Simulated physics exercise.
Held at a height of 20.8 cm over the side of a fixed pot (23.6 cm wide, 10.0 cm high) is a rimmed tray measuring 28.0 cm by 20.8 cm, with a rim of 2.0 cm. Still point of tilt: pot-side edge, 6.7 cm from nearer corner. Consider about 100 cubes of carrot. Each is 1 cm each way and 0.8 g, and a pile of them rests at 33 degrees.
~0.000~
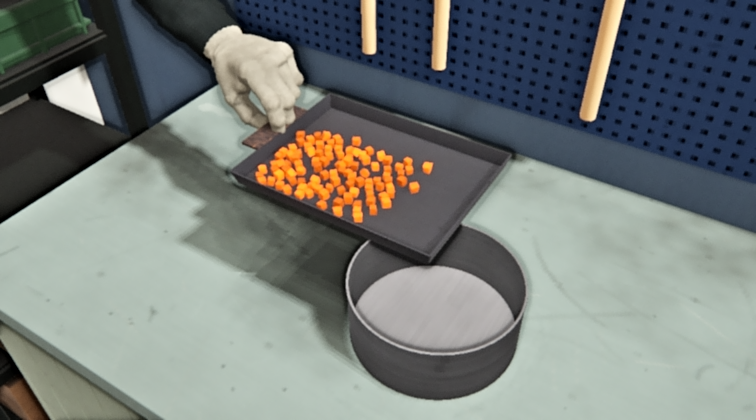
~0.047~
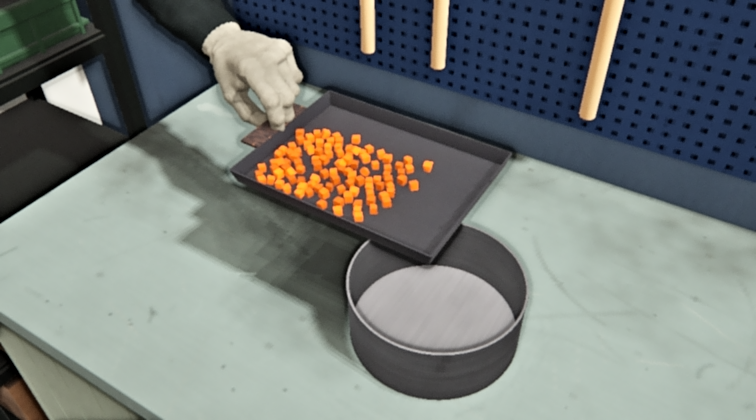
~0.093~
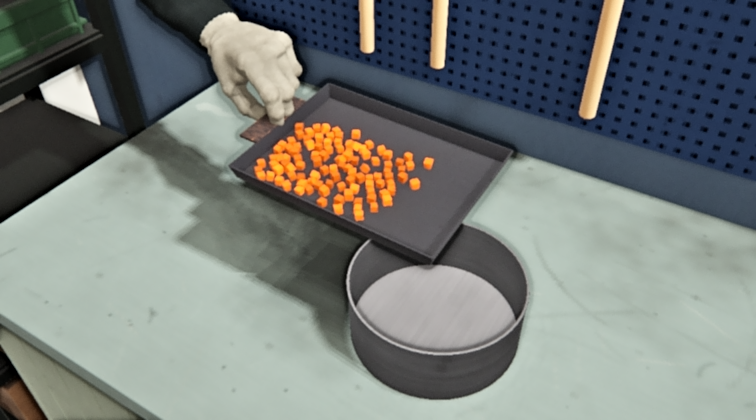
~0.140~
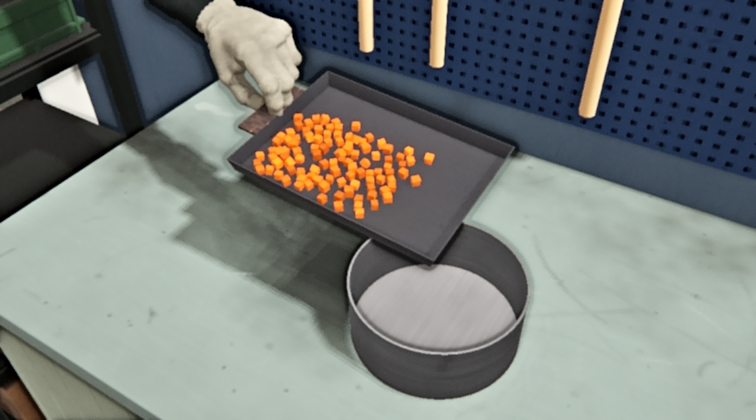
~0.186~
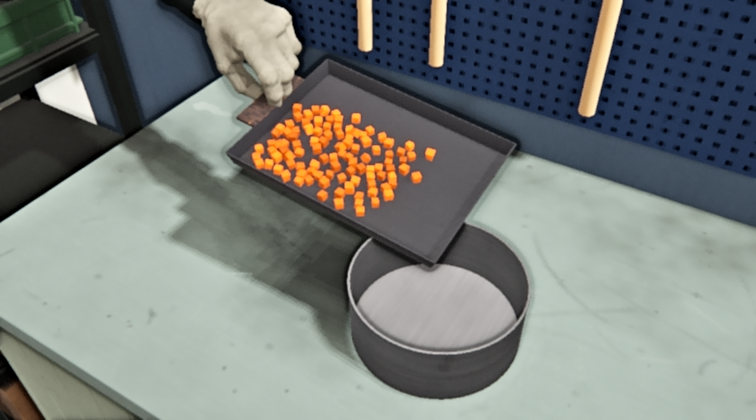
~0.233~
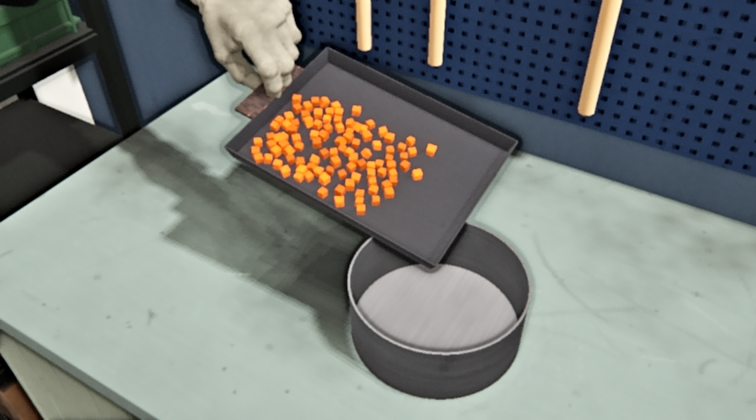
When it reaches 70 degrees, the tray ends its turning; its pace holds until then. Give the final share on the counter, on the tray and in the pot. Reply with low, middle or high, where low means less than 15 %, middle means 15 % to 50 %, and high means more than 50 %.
My answer: Counter - middle; tray - middle; pot - middle.
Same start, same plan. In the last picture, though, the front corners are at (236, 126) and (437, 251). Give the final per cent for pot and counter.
The pot gets 30 and the counter 45.
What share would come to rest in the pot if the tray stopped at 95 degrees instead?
Estimate: Roughly 75 percent.
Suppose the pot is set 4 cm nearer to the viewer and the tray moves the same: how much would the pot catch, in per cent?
Share in pot: Approx. 60 %.
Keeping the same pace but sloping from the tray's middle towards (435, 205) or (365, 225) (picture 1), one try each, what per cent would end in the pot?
Near 30 and 30 per cent, in that order.
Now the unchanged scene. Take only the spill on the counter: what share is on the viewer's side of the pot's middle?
Some 90 per cent.
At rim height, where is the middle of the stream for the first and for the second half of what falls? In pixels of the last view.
Near (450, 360) at first, near (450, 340) afterwards.
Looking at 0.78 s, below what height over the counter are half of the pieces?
The halfway mark is near 24 cm.
Then, at 0.56 s, tilt 42 degrees; the tray holds 100 %, the pot 0 %.
After 0.78 s, tilt 60 degrees; the tray holds 100 %, the pot 0 %.
Then, at 1.11 s, tilt 70 degrees; the tray holds 45 %, the pot 20 %.
At rest (2.5 s), counter 30 %, tray 35 %, pot 35 %.
